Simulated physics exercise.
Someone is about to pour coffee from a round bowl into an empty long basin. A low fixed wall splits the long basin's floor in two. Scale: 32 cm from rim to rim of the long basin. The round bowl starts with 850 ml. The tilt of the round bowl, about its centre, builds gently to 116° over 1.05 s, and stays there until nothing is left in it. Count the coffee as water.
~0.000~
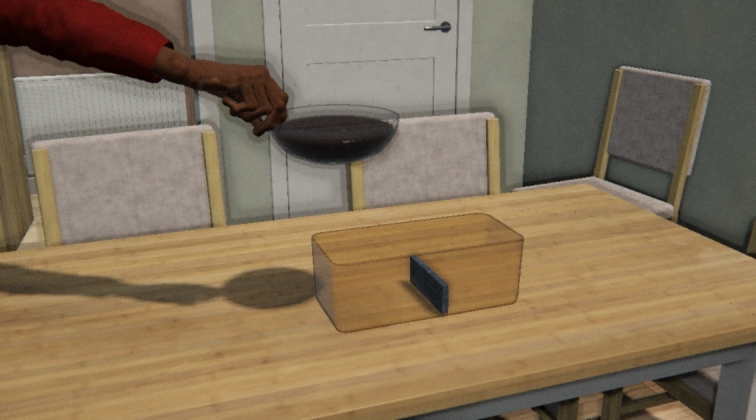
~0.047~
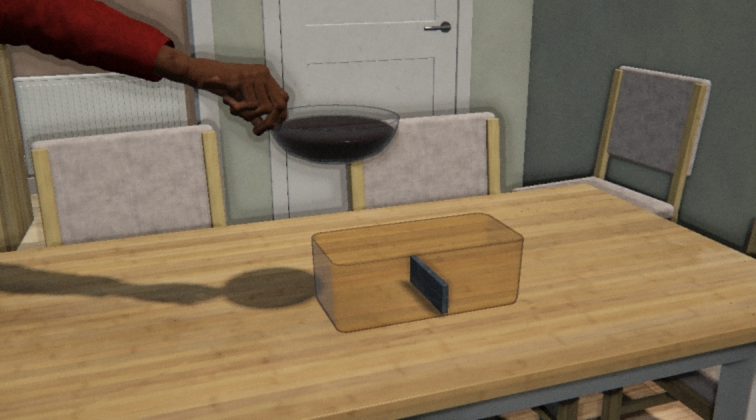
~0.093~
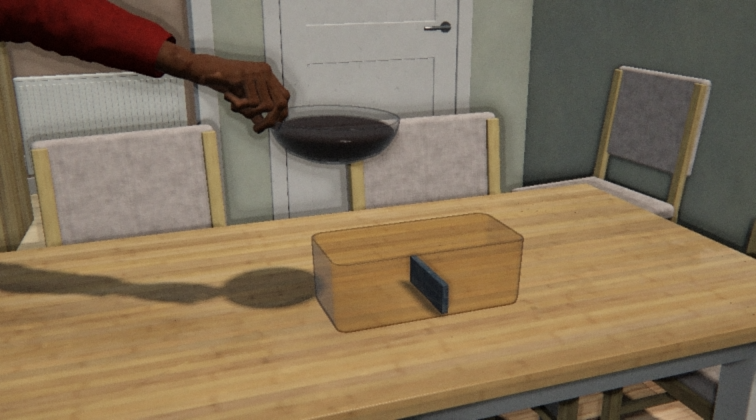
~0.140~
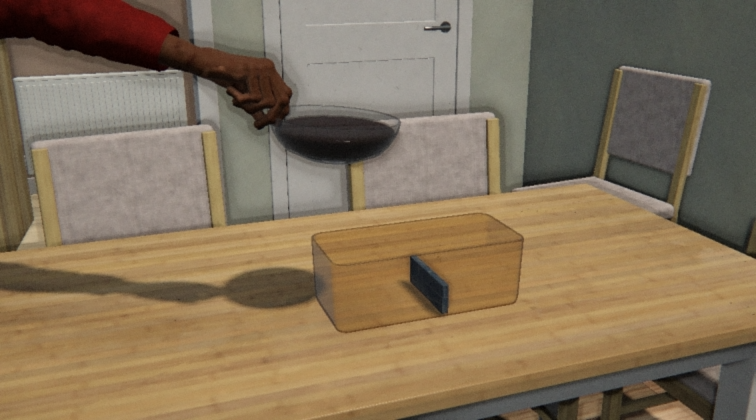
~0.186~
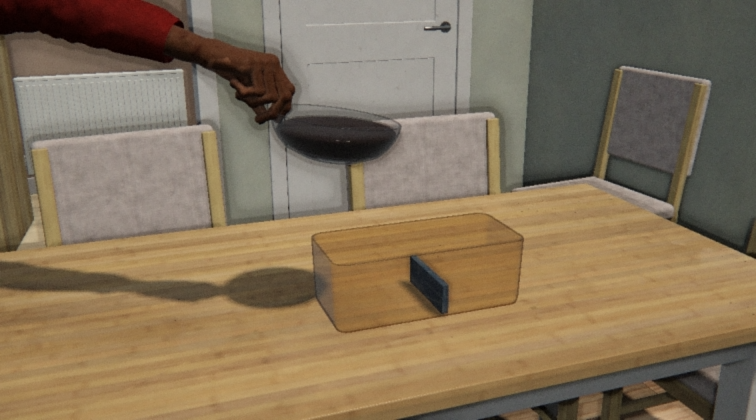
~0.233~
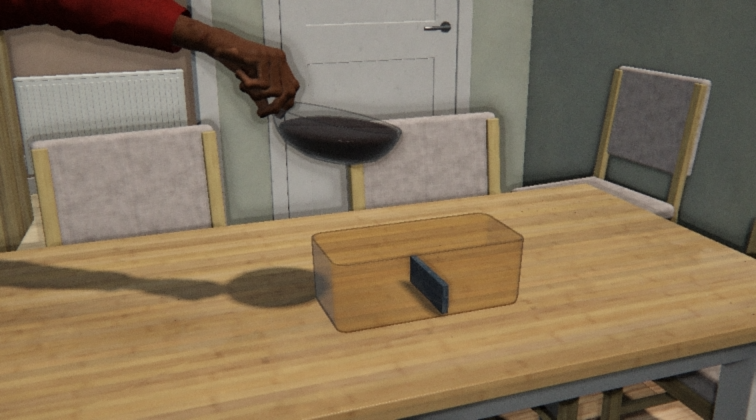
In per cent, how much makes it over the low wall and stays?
Roughly 46 per cent is past the wall.
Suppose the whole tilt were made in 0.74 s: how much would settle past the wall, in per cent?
Then about 35 per cent.
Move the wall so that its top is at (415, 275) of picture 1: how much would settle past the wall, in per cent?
Then about 70 per cent.
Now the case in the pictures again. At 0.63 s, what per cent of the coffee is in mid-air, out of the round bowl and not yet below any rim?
Near 54 in a hundred.
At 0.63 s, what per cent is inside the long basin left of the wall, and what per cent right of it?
Some 5 per cent left and 26 right.
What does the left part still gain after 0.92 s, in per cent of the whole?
Some 1 per cent.
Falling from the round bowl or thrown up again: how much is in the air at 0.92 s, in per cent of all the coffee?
Near 5 in a hundred.
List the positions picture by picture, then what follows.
In the first picture, it leans 0°; its right rim is at (394, 113); the coffee meets the walls at (273, 132) and (389, 123); the long basin's rim runs from (322, 251) to (505, 226); the wall's top is at (429, 271).
In the second picture, it leans 1°; its right rim is at (395, 114); the coffee meets the walls at (273, 132) and (389, 123).
In the third picture, it leans 2°; its right rim is at (395, 116); the coffee meets the walls at (273, 131) and (389, 124).
In the fourth picture, it leans 5°; its right rim is at (396, 119); the coffee meets the walls at (274, 129) and (390, 126).
In the fifth picture, it leans 9°; its right rim is at (396, 123); the coffee meets the walls at (276, 128) and (392, 127).
In the sixth picture, it leans 14°; its right rim is at (397, 128); the coffee meets the walls at (279, 127) and (393, 128).
Then, 0.63 s in, the tilt is 76° and 15 per cent is still to pour, 5 is left of the wall and 26 right of it.
Then, 0.92 s in, the tilt is 112° and 0 per cent is still to pour, 48 is left of the wall and 44 right of it.
Then, 1.22 s in, the tilt is 116° and 0 per cent is still to pour, 49 is left of the wall and 46 right of it.
Then, 1.55 s in, the tilt is 116° and 0 per cent is still to pour, 49 is left of the wall and 46 right of it.
Finally, 49 per cent lies left of the wall, 46 right of it and 5 outside.
